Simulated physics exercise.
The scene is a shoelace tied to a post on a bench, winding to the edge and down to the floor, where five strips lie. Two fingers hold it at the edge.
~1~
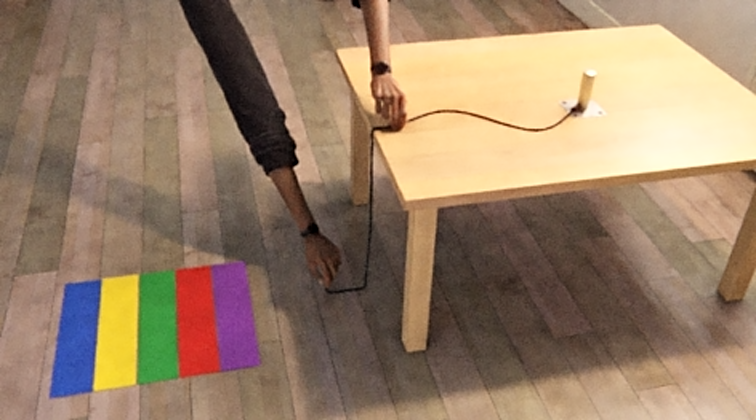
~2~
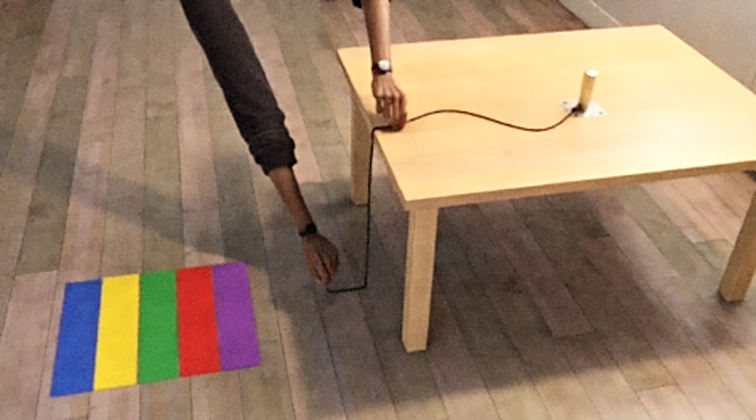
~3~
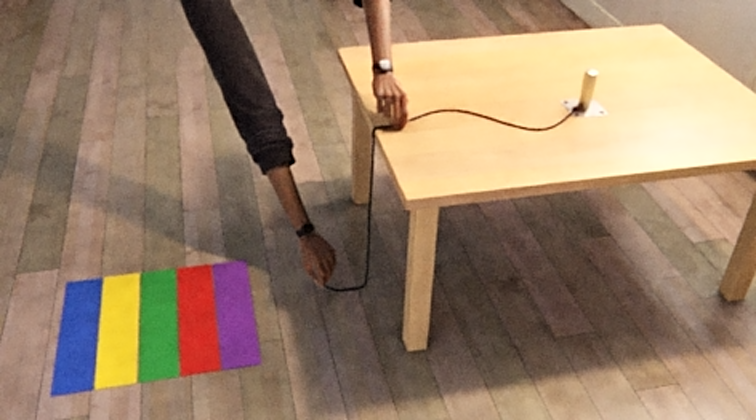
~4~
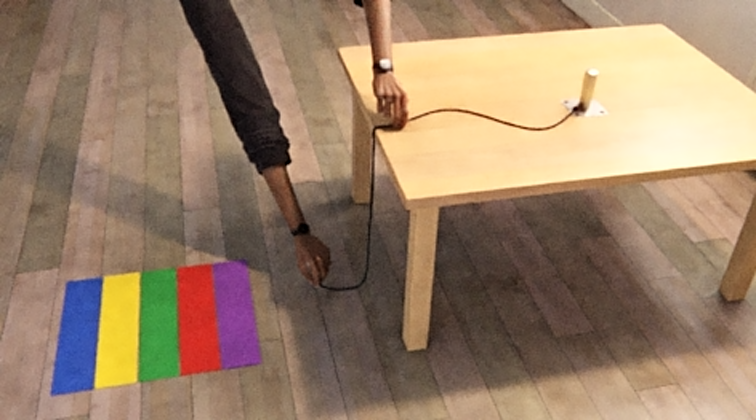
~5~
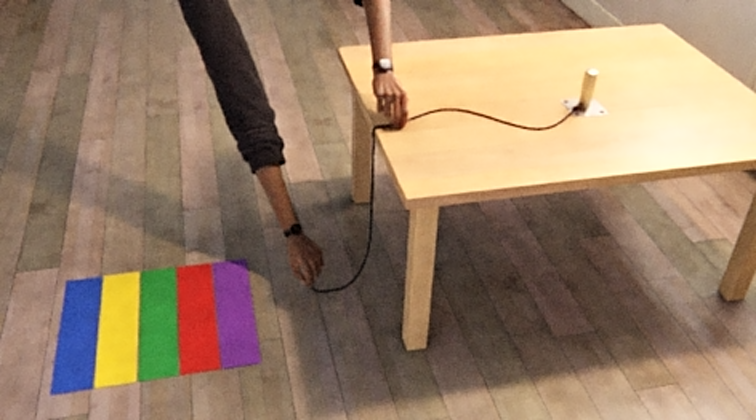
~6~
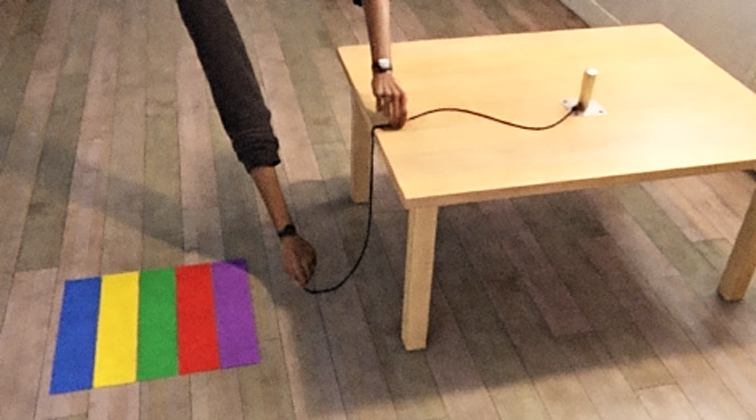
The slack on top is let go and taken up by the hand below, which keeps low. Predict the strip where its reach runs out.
Its reach runs out at the green strip.
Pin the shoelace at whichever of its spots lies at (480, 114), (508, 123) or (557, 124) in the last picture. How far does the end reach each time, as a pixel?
(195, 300), (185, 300) and (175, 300).
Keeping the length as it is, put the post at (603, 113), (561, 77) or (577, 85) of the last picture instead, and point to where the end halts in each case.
Going by the last picture, roughly (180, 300), (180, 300) and (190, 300).
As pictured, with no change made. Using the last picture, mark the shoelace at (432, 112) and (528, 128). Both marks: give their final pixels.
The first one ends up at (406, 123) and the second one at (505, 114).
Soon after, end near (218, 295); over purple.
After that, end near (182, 300); over red.
At the stop, end near (161, 302); over green. Over green.
